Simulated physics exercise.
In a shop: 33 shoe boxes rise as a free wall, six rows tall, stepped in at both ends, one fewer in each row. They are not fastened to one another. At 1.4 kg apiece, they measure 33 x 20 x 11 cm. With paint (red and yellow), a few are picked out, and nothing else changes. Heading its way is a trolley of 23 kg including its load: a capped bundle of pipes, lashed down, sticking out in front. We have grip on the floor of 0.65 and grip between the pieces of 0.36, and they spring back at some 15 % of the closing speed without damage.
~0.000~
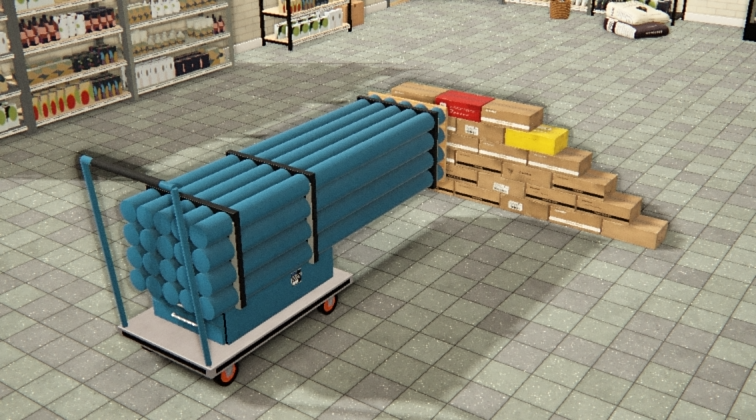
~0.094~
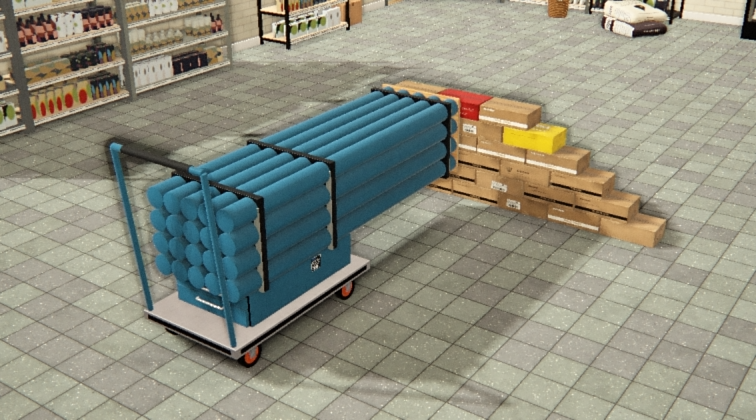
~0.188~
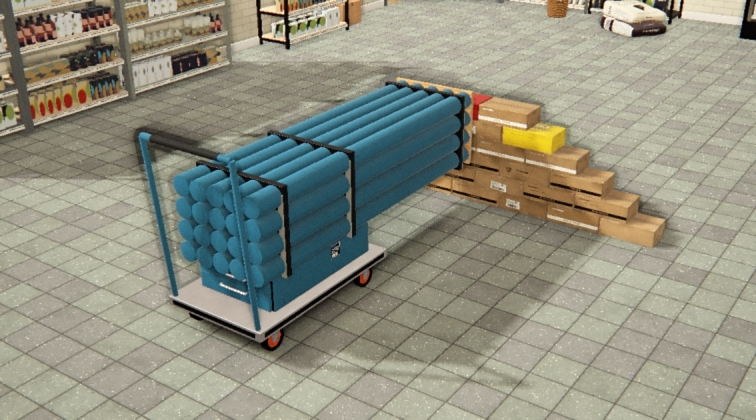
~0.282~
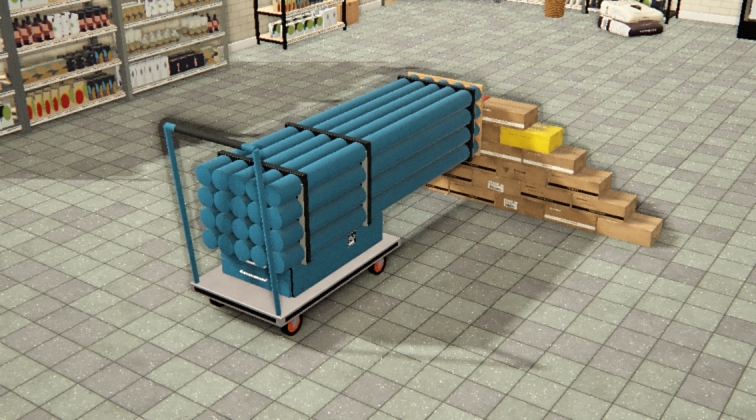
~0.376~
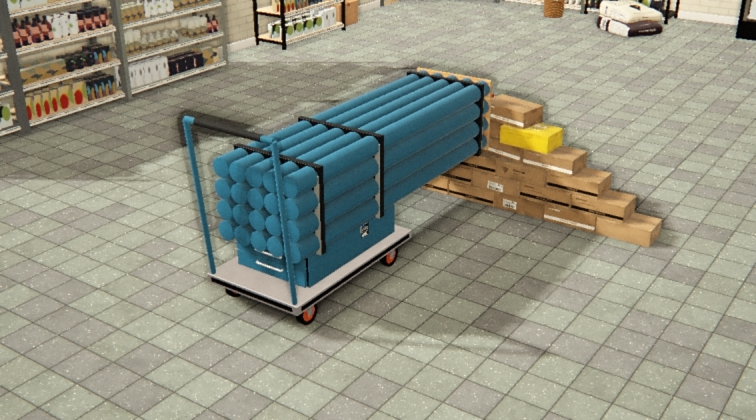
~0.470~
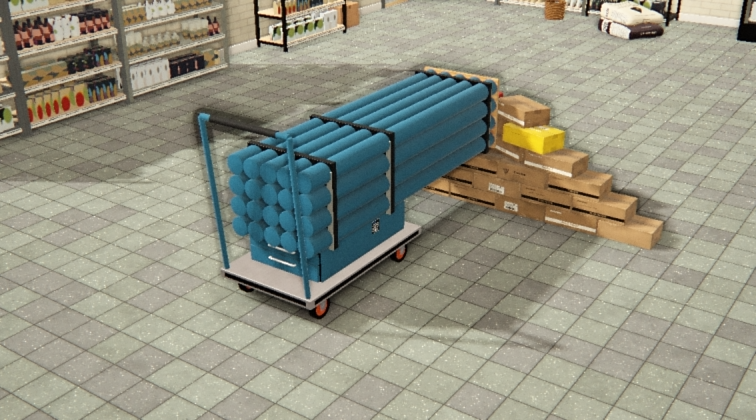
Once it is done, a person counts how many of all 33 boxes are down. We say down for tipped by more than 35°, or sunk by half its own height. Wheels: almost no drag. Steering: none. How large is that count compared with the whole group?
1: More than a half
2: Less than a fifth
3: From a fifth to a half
From a fifth to a half (3).
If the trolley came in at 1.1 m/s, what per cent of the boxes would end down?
In that case about 30 per cent.
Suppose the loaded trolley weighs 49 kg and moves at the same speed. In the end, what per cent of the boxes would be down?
Estimate: Near 30 per cent down.
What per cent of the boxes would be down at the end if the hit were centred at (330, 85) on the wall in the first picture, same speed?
Roughly 0 per cent would end down.
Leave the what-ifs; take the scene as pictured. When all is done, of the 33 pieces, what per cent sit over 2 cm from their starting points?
It works out to 40 percent.
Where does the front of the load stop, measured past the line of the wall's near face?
I'd say around 100 cm, more or less.
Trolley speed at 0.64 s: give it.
Roughly 0.7 m/s.
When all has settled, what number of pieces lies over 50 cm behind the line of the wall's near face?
Estimate: Roughly 8 of them.
By 0.64 s, load 29 cm past the wall's line, still rolling; 7 of the 33 boxes down; red box tilted 24°, 10 cm lower; yellow box tilted 24°.
By 1.02 s, load 55 cm past the wall's line, still rolling; 10 of the 33 boxes down; red box upside down; yellow box tilted 36°, 19 cm lower.
When it is over (2.4 s), load 99 cm past the wall's line, stopped; 10 of the 33 boxes down; red box upside down; yellow box tilted 50°, 31 cm lower. That is 30 per cent. In pixels of the last frame, middles, red box near (535, 141), yellow box near (536, 162).
